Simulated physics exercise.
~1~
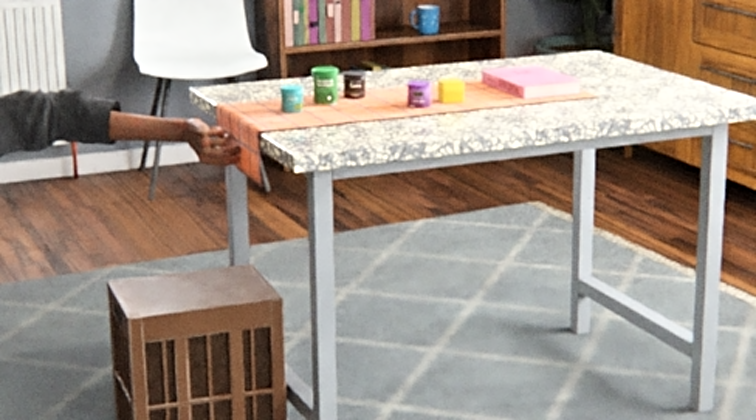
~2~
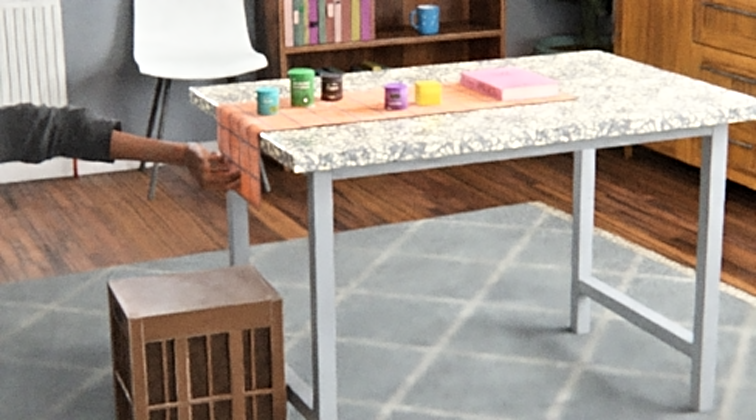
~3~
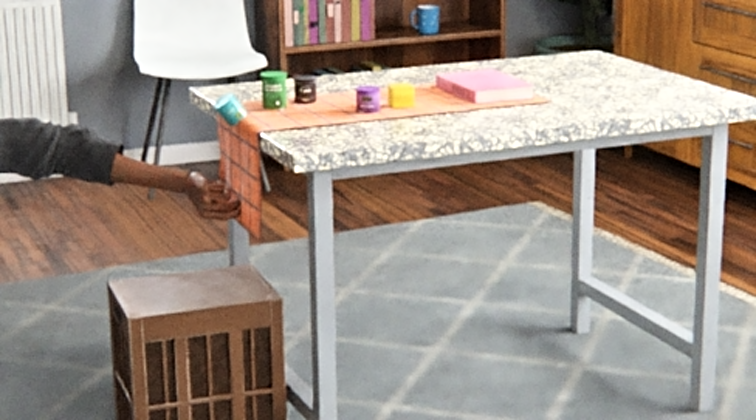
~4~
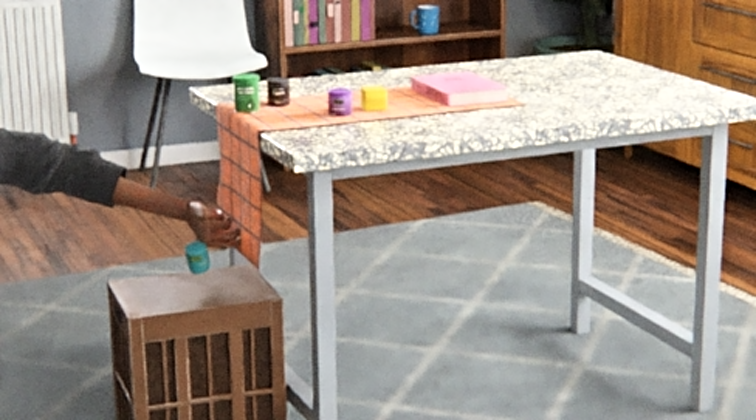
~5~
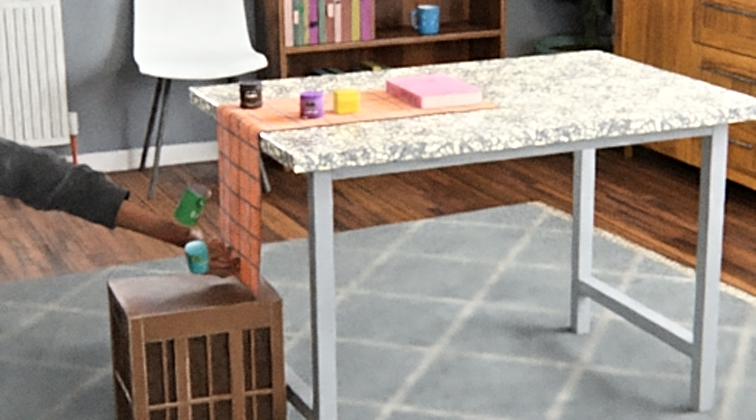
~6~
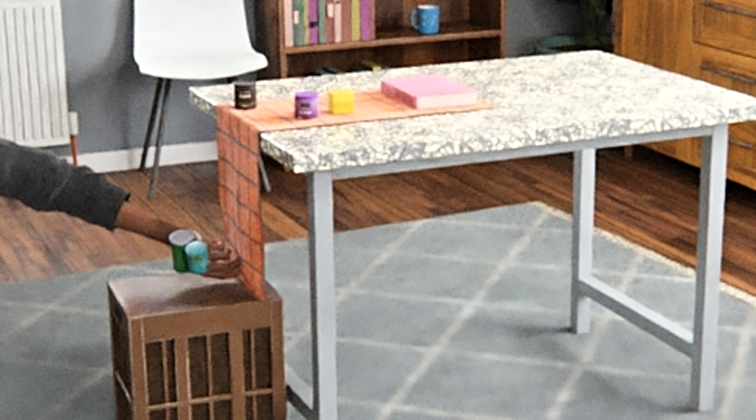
A hand pulls the orange cloth down leftward, and the turquoise and green pots fall off.
